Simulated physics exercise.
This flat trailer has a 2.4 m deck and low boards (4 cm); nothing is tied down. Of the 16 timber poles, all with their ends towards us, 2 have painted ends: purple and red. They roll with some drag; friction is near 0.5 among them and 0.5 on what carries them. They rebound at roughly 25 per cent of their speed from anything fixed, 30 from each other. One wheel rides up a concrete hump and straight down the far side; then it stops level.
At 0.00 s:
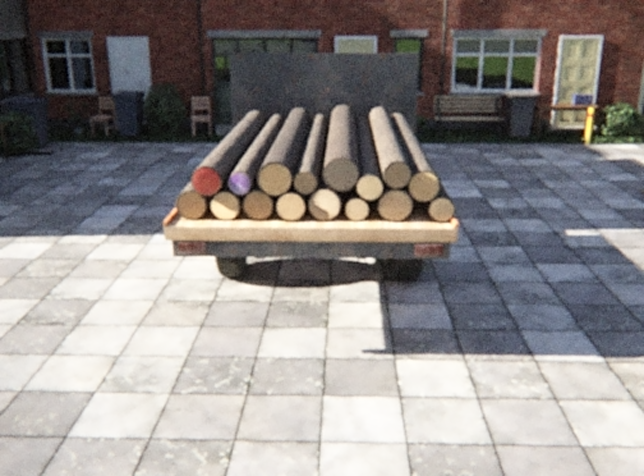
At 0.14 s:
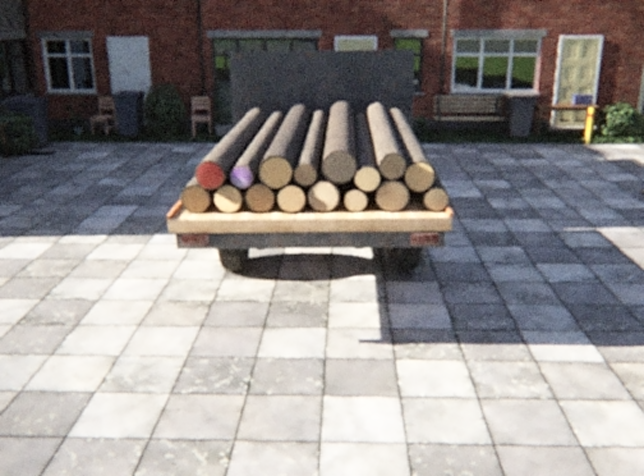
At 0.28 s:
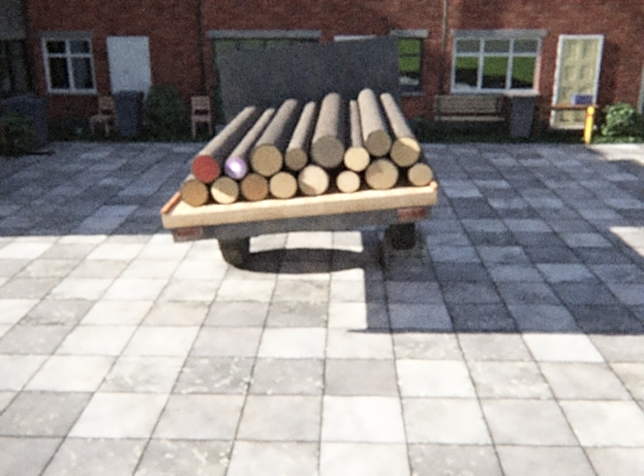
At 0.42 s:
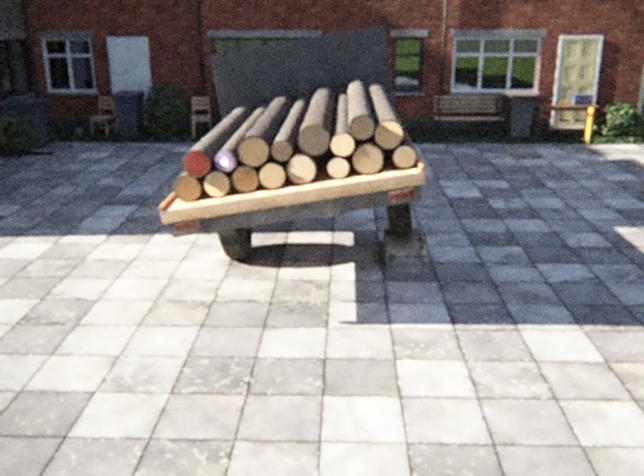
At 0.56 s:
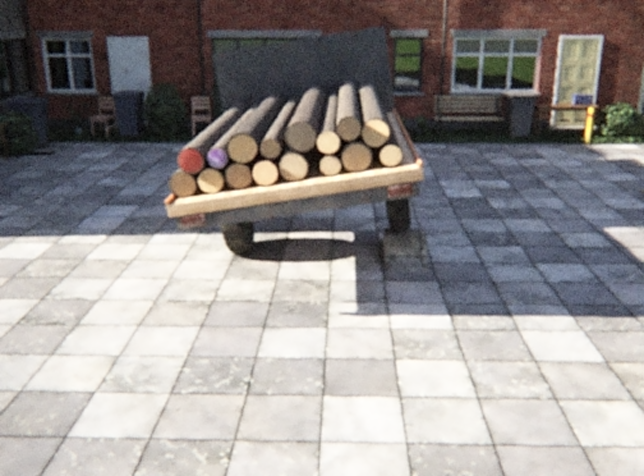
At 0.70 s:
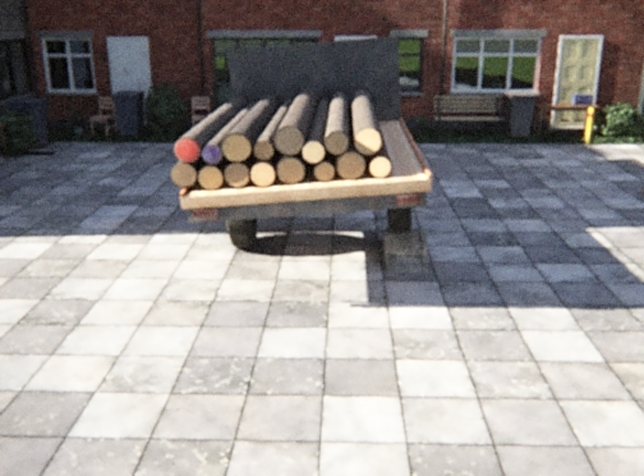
Flat trailer rolling away across paving, right wheel riding up a hump, deck tilting left, timber poles shifting left, deck partly levelling.
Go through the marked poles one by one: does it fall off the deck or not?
Purple falls off. Red falls off.
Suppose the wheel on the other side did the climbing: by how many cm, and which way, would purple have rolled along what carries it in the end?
Some 40 cm rightwards.
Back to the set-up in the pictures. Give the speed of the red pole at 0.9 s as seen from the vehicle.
Near 1.5 m/s.
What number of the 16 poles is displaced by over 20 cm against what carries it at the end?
15 of them.
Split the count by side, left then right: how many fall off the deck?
Left 3, right 0.
Then, 0.9 s in, purple is up on others, 5 cm from the left edge, rolling left; red is dropping off the left side; 2 off so far.
Then, 1.0 s in, purple is dropping off the left side; red is dropping off the left side; 3 off so far.
Then, 1.1 s in, purple is dropping off the left side; red is dropping off the left side; 3 off so far.
Then, 1.2 s in, purple is dropping off the left side; red is dropping off the left side; 3 off so far.
In the end (3.6 s), purple is down on the left; red is down on the left; 3 off so far.
